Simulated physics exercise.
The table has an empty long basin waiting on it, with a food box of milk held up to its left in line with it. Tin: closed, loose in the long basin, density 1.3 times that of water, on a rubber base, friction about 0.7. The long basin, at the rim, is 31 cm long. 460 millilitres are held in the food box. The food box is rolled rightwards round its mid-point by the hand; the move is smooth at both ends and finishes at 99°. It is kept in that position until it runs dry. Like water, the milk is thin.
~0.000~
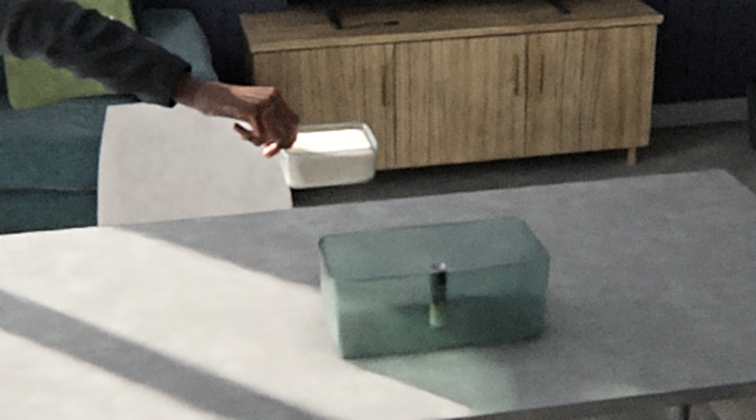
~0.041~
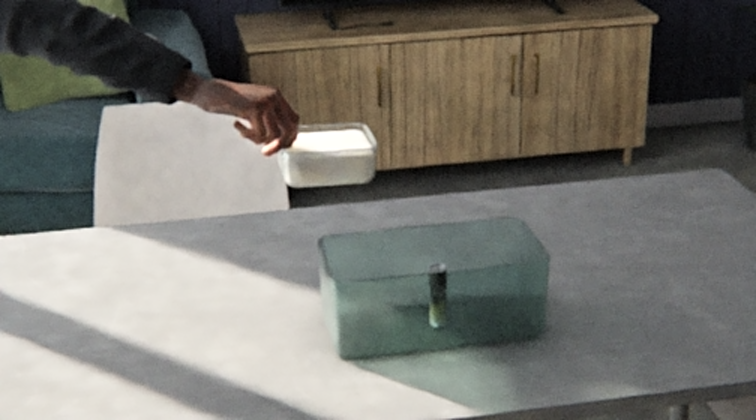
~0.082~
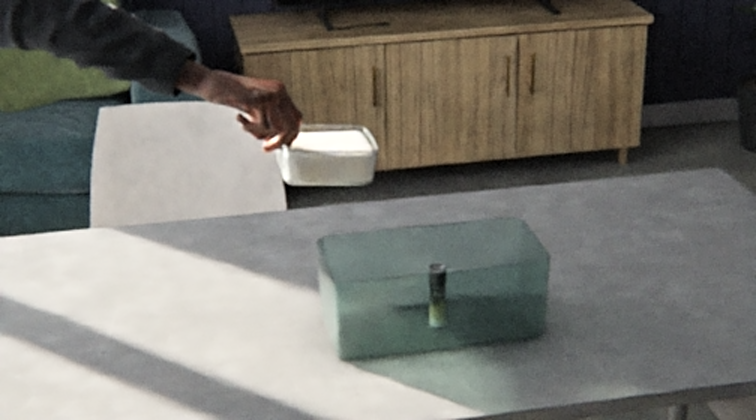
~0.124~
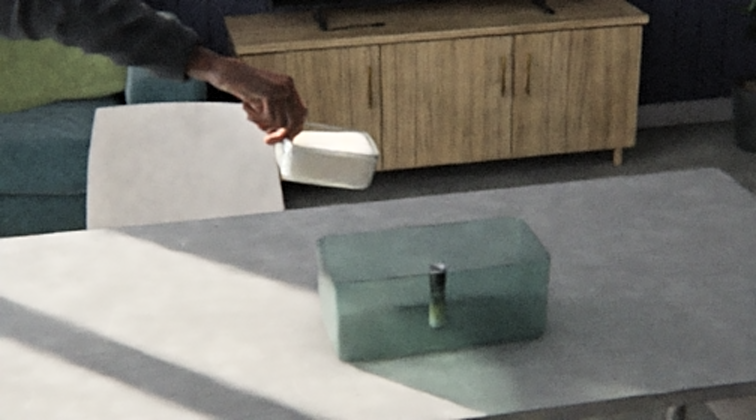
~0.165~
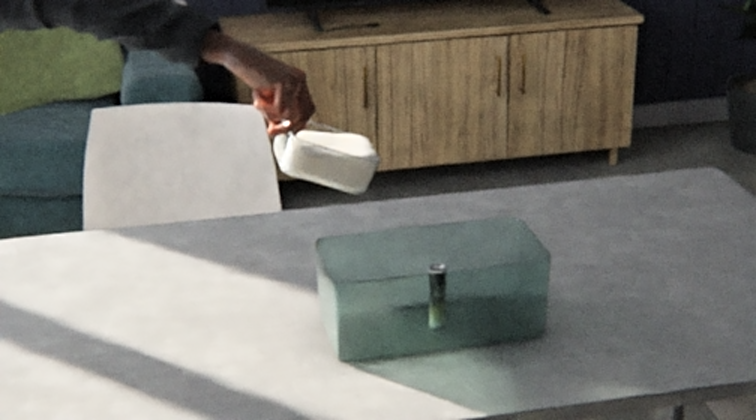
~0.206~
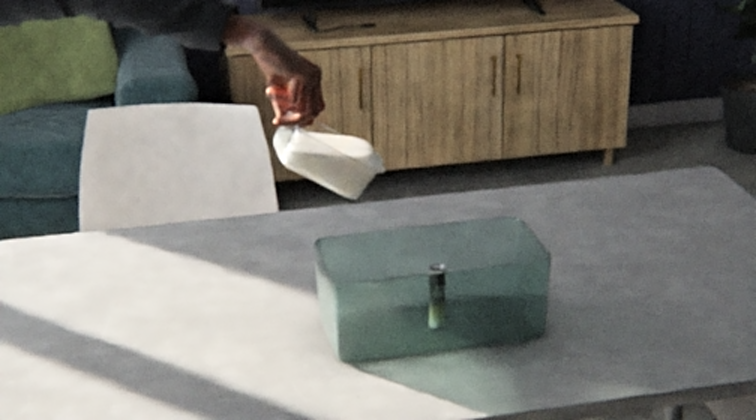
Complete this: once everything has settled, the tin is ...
Once everything has settled, the tin is lying over.
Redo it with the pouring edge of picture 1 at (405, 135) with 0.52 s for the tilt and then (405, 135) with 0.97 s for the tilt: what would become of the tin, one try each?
Try 1: Still standing; try 2: Still standing.
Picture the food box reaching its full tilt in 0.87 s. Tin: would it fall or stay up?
Result: Tin upright.
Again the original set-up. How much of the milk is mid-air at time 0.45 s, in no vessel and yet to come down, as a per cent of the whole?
About 52 per cent.
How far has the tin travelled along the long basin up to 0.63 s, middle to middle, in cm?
I'd put it at around 2 centimetres.
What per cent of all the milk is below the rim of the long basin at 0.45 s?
Near 40 in a hundred.
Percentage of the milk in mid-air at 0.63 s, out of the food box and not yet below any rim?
Around 4 per cent of the liquid is in flight.
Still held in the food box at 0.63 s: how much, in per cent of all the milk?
About 2 per cent.
By 0.45 s the tilt is 95° and 10 per cent is still to pour; the tin stands where it began.
By 0.63 s the tilt is 99° and 2 per cent is still to pour; the tin leans 10°.
By 0.82 s the tilt is 99° and 0 per cent is still to pour; the tin leans 29°.
By 1.02 s the tilt is 99° and 0 per cent is still to pour; the tin lies on its side.
At rest the tin lies on its side.
